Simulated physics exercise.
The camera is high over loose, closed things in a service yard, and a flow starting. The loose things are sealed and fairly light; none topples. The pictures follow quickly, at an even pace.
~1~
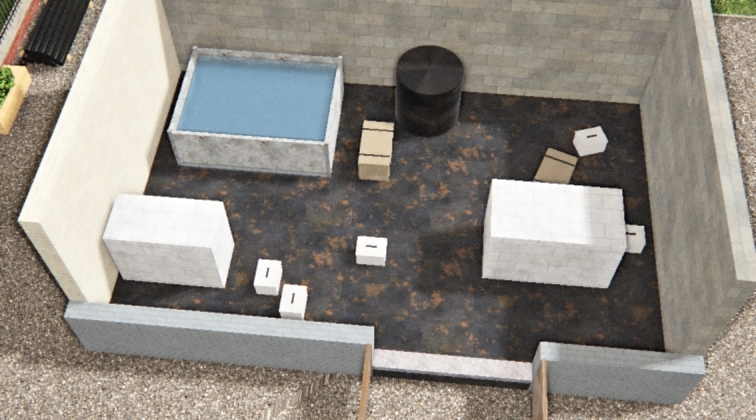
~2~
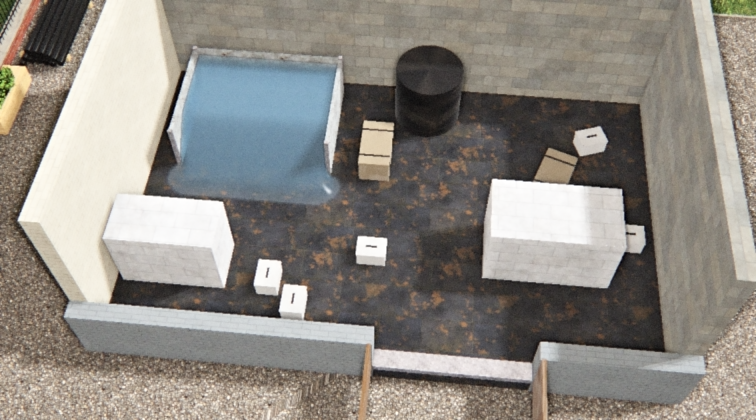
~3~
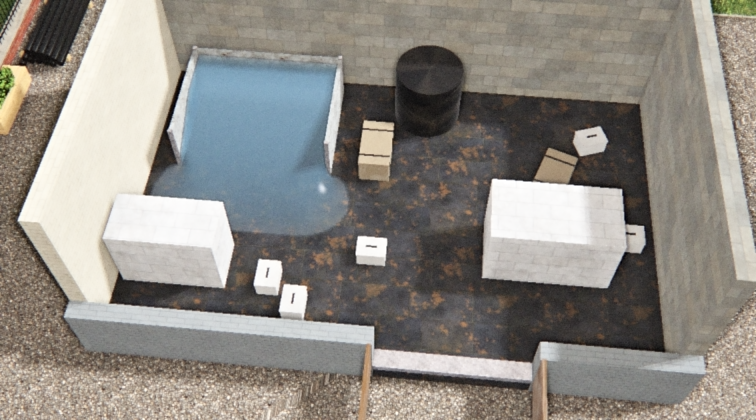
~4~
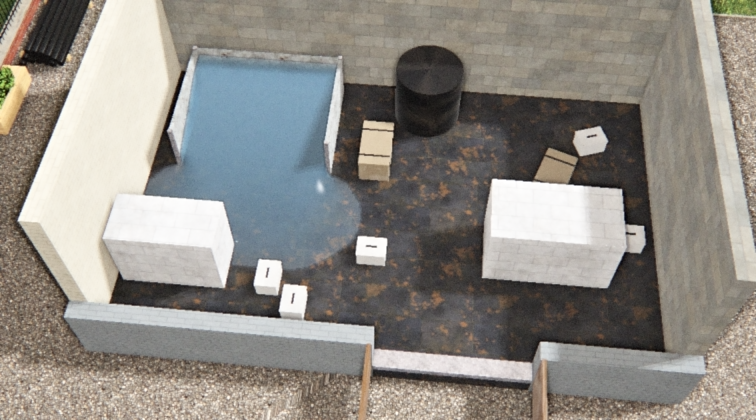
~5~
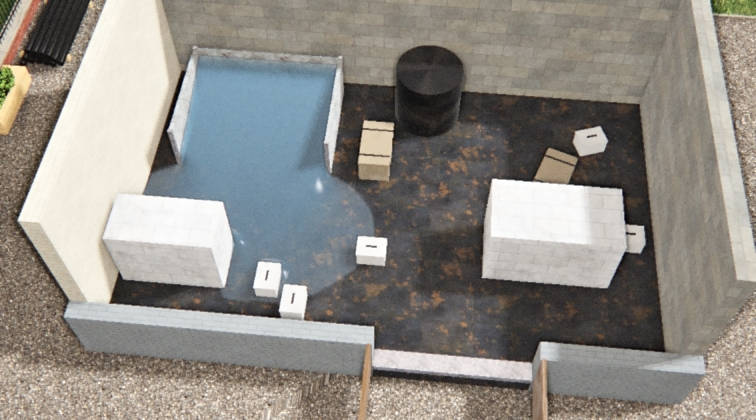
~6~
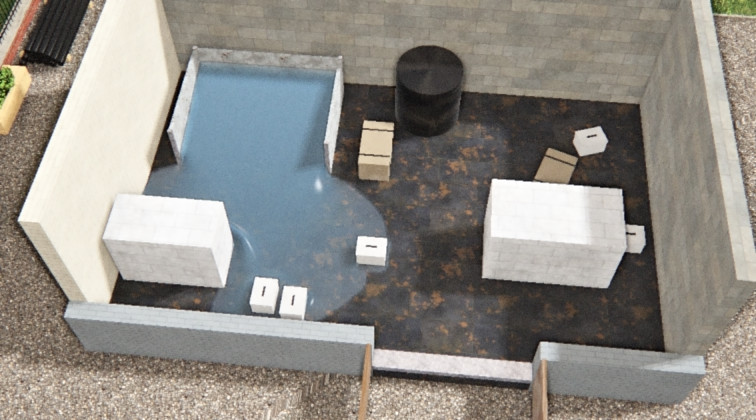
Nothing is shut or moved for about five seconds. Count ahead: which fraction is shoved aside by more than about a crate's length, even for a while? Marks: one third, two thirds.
That comes to between one and two thirds.
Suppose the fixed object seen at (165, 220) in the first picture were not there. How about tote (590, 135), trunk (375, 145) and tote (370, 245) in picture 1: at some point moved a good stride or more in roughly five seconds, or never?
In that order: Never so far, short of that, swept aside.
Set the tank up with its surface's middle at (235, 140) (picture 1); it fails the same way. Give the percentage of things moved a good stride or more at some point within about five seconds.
I make it 60 per cent.
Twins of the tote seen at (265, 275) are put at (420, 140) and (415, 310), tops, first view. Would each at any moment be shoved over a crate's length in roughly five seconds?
In that order: Never so far, that far or more.
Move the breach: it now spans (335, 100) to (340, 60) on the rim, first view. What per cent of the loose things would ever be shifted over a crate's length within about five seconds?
I make it 70 per cent.
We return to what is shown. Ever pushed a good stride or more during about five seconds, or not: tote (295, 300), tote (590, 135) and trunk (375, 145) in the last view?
As listed: Pushed that far, under that, not that far.
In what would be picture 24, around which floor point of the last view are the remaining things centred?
Near (506, 240).
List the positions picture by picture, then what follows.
The first frame shows a tote at (267, 273), on the bottom; a tote at (293, 299), on the bottom; 0 of 7 have shifted.
The second frame shows a tote at (267, 273), on the bottom; a tote at (293, 299) rests on the ground; 0 of 7 have shifted.
The third frame shows a tote at (267, 273), on the bottom; a tote at (293, 299), on the bottom; 0 of 7 have shifted.
The fourth frame shows a tote at (267, 273) rests on the ground; a tote at (293, 299), on the bottom; 0 of 7 have shifted.
The fifth frame shows a tote at (267, 276) rests on the ground, close to its start; a tote at (293, 299) rests on the ground; 0 of 7 have shifted.
The sixth frame shows a tote at (264, 292) rests on the ground, close to its start; a tote at (293, 300) rests on the ground; 1 of 7 have shifted.
A moment on, 1 of 7 are well off their spots; 2 afloat.
Next, 3 of 7 are well off their spots; 3 afloat.
Later, 3 of 7 are well off their spots; 2 afloat.
In the end, 4 of 7 are well off their spots, and 4 have been at some point; 3 afloat.
